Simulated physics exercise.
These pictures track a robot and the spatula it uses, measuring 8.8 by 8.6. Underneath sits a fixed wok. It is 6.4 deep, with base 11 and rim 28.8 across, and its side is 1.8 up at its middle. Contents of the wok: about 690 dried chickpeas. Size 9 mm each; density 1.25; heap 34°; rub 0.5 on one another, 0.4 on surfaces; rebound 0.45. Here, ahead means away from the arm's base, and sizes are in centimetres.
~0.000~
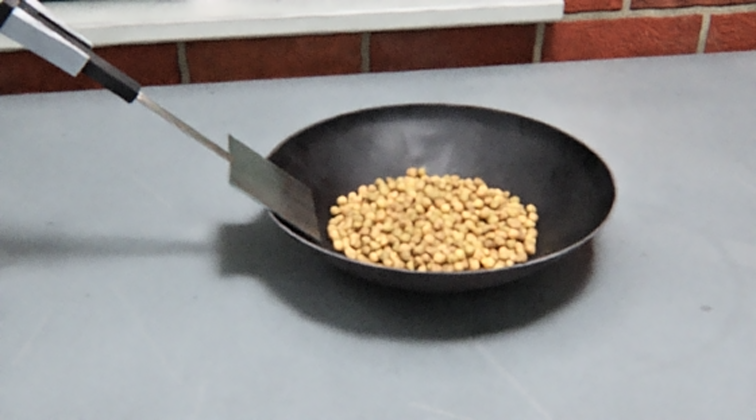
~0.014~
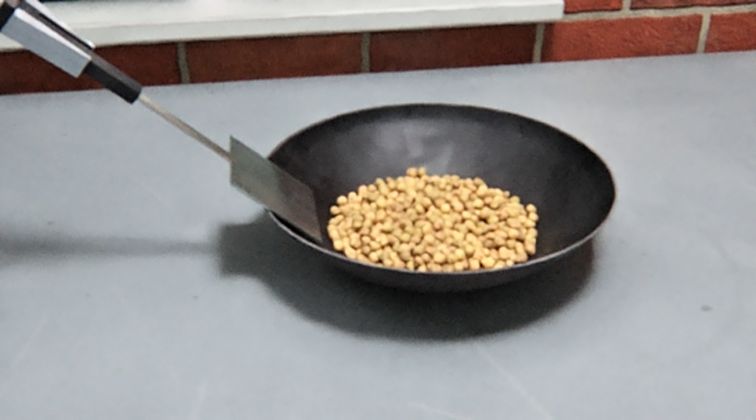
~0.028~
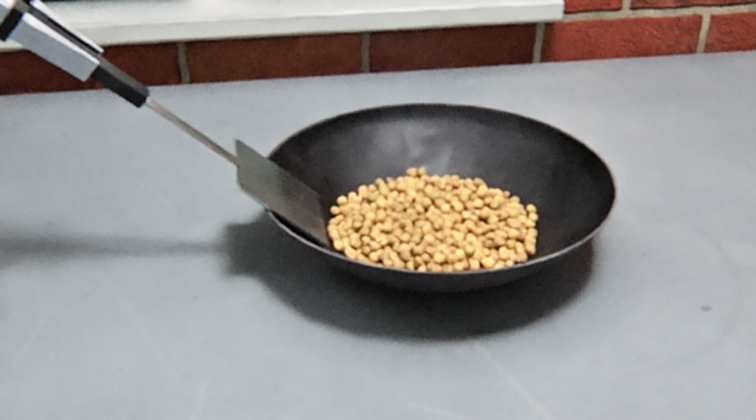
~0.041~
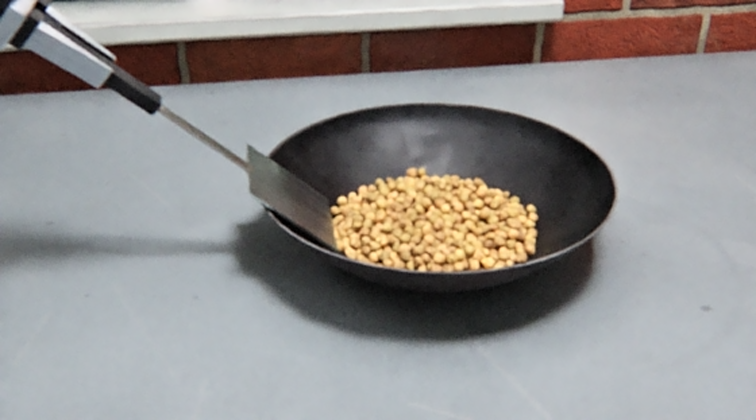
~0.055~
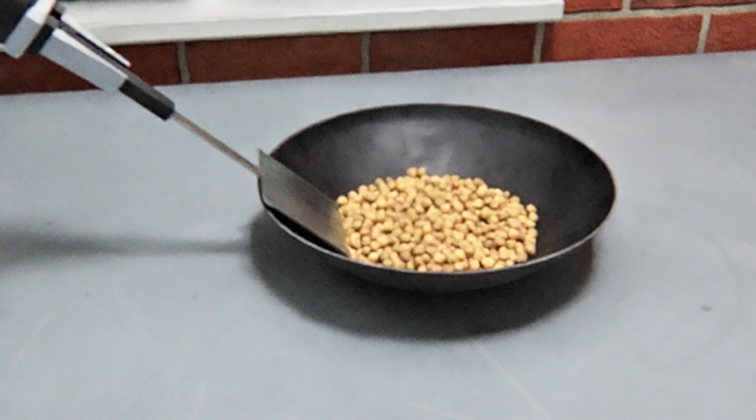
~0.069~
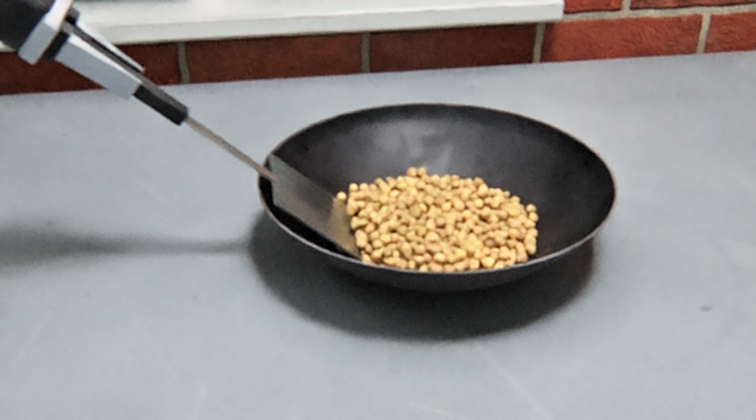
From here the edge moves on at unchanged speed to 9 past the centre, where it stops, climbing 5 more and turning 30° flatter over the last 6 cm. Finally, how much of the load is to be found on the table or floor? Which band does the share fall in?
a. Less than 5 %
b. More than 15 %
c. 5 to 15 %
Answer: C.
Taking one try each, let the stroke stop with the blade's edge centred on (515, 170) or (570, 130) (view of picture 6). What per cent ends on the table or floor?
Respectively about 0 and 20 percent end on the table or floor.
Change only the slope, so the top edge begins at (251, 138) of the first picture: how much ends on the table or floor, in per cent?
Around 5 percent ends up on the table or floor.
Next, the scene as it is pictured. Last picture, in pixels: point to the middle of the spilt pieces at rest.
Roughly at (746, 213) in the final view.
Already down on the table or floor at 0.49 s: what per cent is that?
Close to 2 per cent of the load.
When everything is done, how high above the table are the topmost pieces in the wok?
5.5 cm.
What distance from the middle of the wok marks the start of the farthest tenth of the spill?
40 centimetres, give or take.
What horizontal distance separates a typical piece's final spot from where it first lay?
Distance: Around 4 cm.
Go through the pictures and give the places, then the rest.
The first frame shows the spatula top edge at (229, 157), sloping 42°; upper third of the load around (435, 220), from x 330 to 530, top at y 175; 694 in the wok.
The second frame shows the spatula top edge at (230, 158), sloping 42°; upper third of the load around (435, 220), from x 330 to 530, top at y 175.
The third frame shows the spatula top edge at (237, 162), sloping 42°; upper third of the load around (435, 220), from x 330 to 530, top at y 175.
The fourth frame shows the spatula top edge at (248, 168), sloping 42°; upper third of the load around (435, 220), from x 330 to 530, top at y 175.
The fifth frame shows the spatula top edge at (260, 173), sloping 42°; upper third of the load around (435, 220), from x 330 to 530, top at y 175.
The sixth frame shows the spatula top edge at (272, 178), sloping 42°; upper third of the load around (433, 219), from x 335 to 530, top at y 170; 694 in the wok.
After 0.16 s, sloping 42°, highest piece 5 above the table; 694 in the wok.
After 0.24 s, sloping 33°, highest piece 6 above the table; 694 in the wok.
After 0.49 s, sloping 12°, highest piece 7 above the table; 633 in the wok, 20 on the table or floor, 41 on the blade or in flight.
After 1.54 s, sloping 12°, highest piece 5 above the table; 633 in the wok, 61 on the table or floor.
In the end, 633 in the wok, 61 on the table or floor. That is 9 % on the table or floor.
